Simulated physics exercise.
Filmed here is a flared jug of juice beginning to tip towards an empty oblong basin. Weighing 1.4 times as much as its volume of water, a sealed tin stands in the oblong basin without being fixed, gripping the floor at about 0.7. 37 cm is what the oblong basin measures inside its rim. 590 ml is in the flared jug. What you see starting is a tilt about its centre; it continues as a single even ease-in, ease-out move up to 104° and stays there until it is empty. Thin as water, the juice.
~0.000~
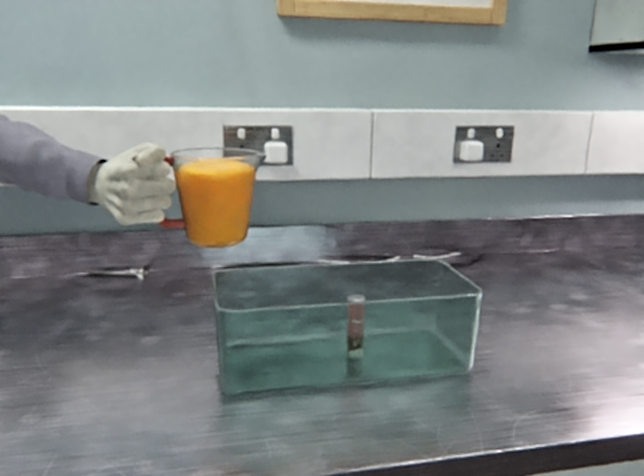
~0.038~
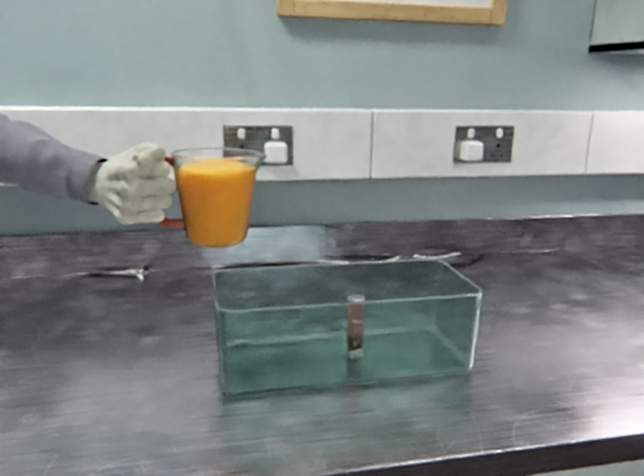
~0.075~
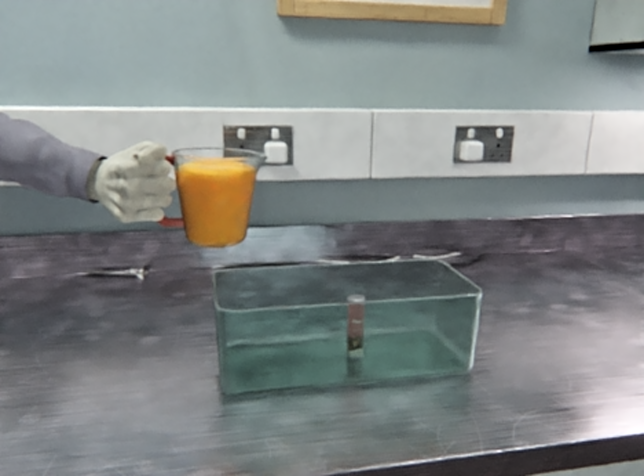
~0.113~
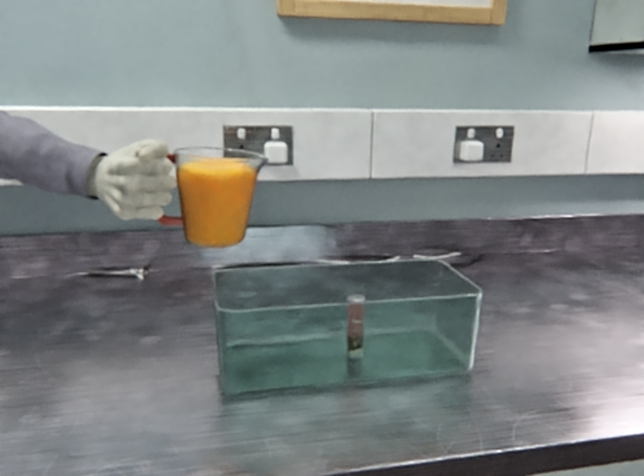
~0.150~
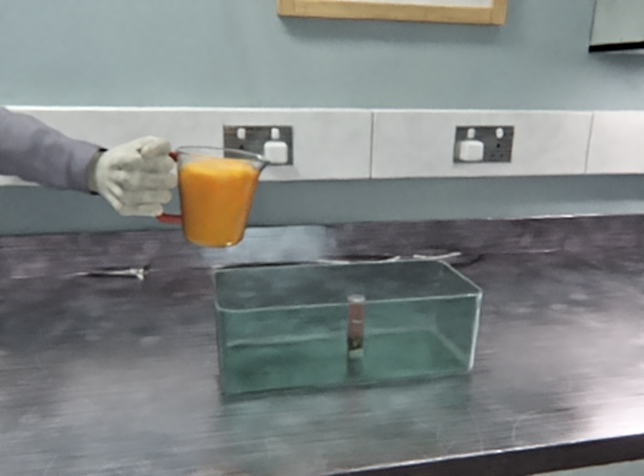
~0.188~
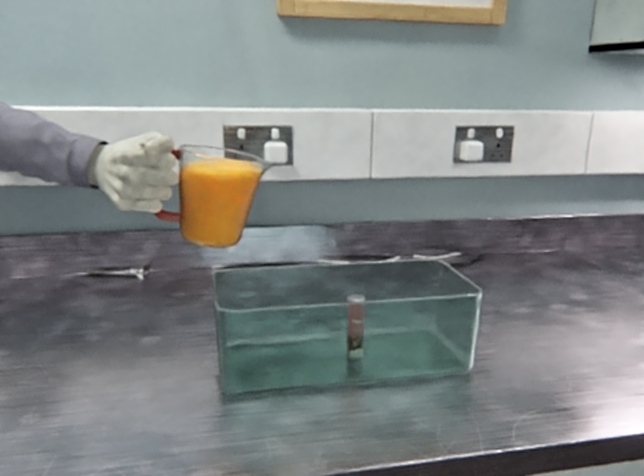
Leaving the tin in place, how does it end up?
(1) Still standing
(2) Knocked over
(1) Still standing.
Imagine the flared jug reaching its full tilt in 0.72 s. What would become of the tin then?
Outcome - the tin stays erect.
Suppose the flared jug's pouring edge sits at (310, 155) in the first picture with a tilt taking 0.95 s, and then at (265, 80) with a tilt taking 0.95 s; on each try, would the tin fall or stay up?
Trial 1 - tin tips; trial 2 - tin tips.
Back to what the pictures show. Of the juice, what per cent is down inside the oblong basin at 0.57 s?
Some 5 per cent.
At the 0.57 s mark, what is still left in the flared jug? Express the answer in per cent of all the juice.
Close to 76 percent of the liquid remains at that time.
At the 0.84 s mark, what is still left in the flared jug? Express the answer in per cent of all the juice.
Remaining share: Approx. 20 %.
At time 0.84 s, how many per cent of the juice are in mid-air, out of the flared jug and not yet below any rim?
18 per cent or so.
By 0.57 s the tilt is 68° and 76 per cent is still to pour; the tin stands where it began.
By 0.84 s the tilt is 101° and 20 per cent is still to pour; the tin stands where it began.
By 1.13 s the tilt is 104° and 1 per cent is still to pour; the tin stands where it began.
By 1.45 s the tilt is 104° and 0 per cent is still to pour; the tin stands where it began.
At rest the tin stands where it began.
